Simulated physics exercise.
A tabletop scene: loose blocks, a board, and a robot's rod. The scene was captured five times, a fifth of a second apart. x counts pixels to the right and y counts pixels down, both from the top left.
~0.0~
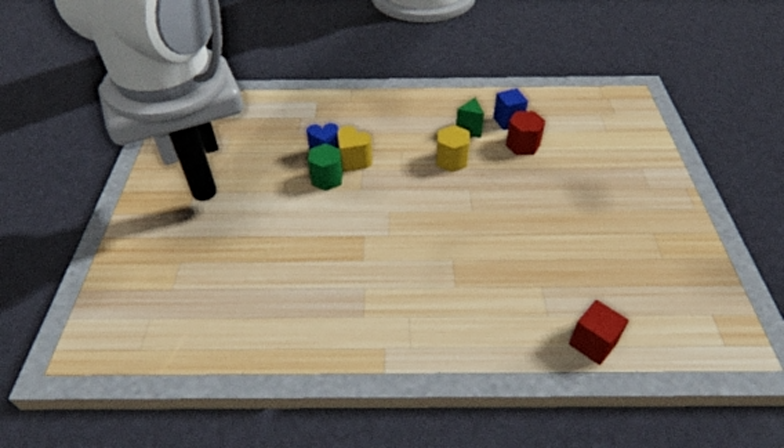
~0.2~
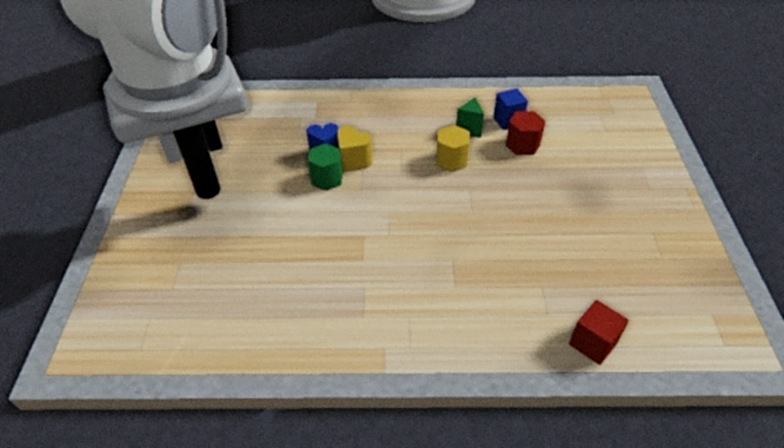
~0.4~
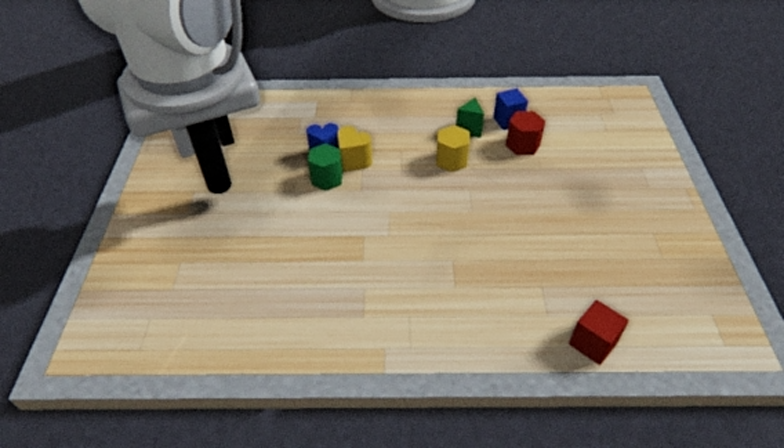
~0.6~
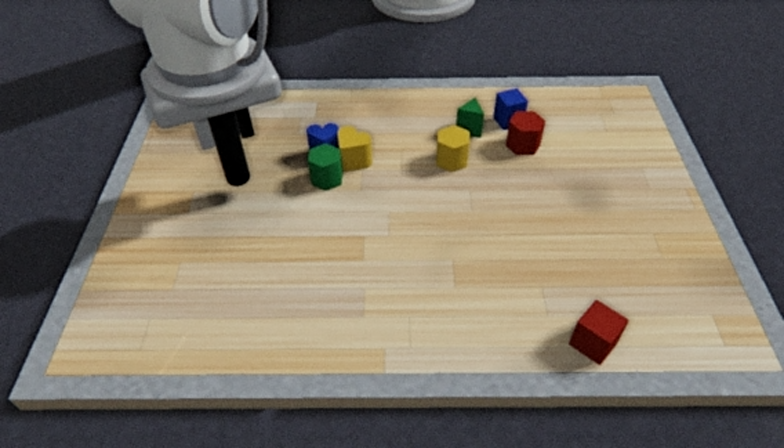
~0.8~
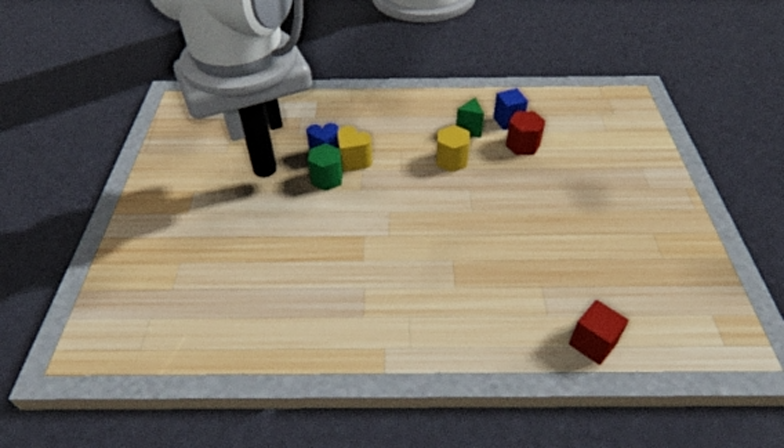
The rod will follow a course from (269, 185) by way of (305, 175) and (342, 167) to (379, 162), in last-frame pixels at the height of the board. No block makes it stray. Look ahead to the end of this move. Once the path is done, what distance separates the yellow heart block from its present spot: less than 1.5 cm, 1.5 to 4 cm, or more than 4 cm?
More than 4 cm.
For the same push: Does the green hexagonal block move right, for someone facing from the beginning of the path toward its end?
Going by the path, yes.
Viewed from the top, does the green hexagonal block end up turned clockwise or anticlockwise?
It spins with the clock.
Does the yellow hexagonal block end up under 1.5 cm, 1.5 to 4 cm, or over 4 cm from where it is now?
By the end of the path, it will have gone short of 1.5 cm.
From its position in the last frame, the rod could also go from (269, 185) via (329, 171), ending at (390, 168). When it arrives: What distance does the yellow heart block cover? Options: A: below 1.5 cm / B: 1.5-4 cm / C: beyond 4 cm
Answer: C.
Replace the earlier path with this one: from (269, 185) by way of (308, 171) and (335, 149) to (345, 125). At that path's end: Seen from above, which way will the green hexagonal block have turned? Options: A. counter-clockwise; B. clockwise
My pick is B.
What follows on the original path. One third of the way, rod (303, 160); green hexagonal block (328, 155).
Two thirds of the way, rod (341, 153); blue heart block (330, 128), turned 45° anticlockwise; green hexagonal block (353, 158), turned 65° clockwise; yellow heart block (366, 136), turned 35° anticlockwise.
At the end, rod (378, 148); blue heart block (330, 128), turned 45° anticlockwise; green hexagonal block (356, 159), turned 75° clockwise; yellow heart block (398, 127), turned 40° anticlockwise; yellow hexagonal block unmoved.
